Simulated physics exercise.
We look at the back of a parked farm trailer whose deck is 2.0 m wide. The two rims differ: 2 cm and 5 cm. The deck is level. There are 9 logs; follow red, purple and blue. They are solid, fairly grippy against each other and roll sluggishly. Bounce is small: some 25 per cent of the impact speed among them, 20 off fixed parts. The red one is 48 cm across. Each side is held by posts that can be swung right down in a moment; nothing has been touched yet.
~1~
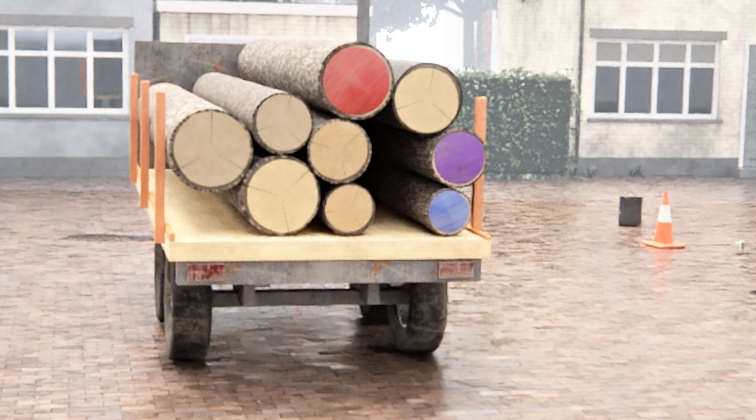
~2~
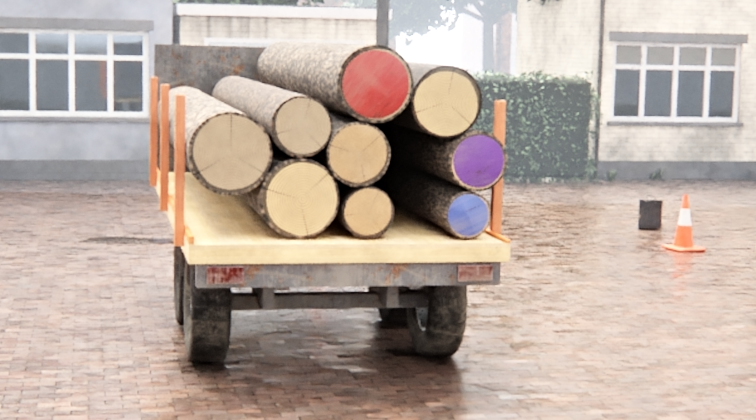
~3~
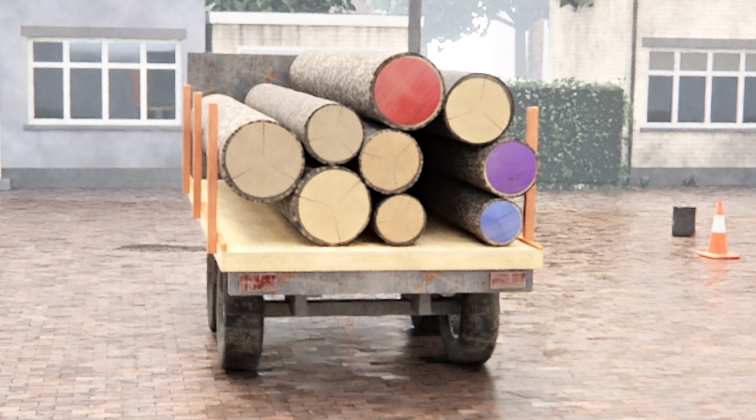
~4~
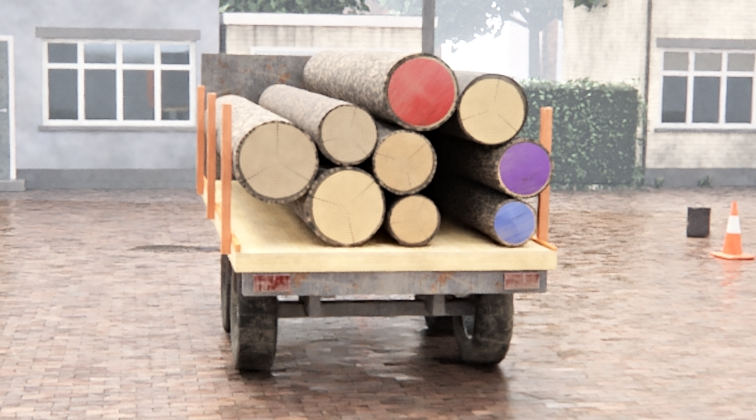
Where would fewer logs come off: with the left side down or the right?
Go for the left side: 0 against 2.
Side on the left freed, after 0.7 s, red is up on others, 85 cm from the right edge; purple is up on others, 20 cm from the right edge; blue is on the deck, 25 cm from the right edge; 0 of 9 are off.
Side on the left freed, at the end, red is up on others, 85 cm from the right edge; purple is up on others, 20 cm from the right edge; blue is on the deck, 25 cm from the right edge; 0 of 9 are off.
Side on the right freed, after 0.8 s, red is up on others, 40 cm from the right edge, rolling right; purple is dropping off the right side; blue is on the deck, 10 cm from the right edge; 1 of 9 is off.
Side on the right freed, at the end, red is down on the right; purple is on the ground to the right; blue is on the deck, 10 cm from the right edge; 2 of 9 are off.
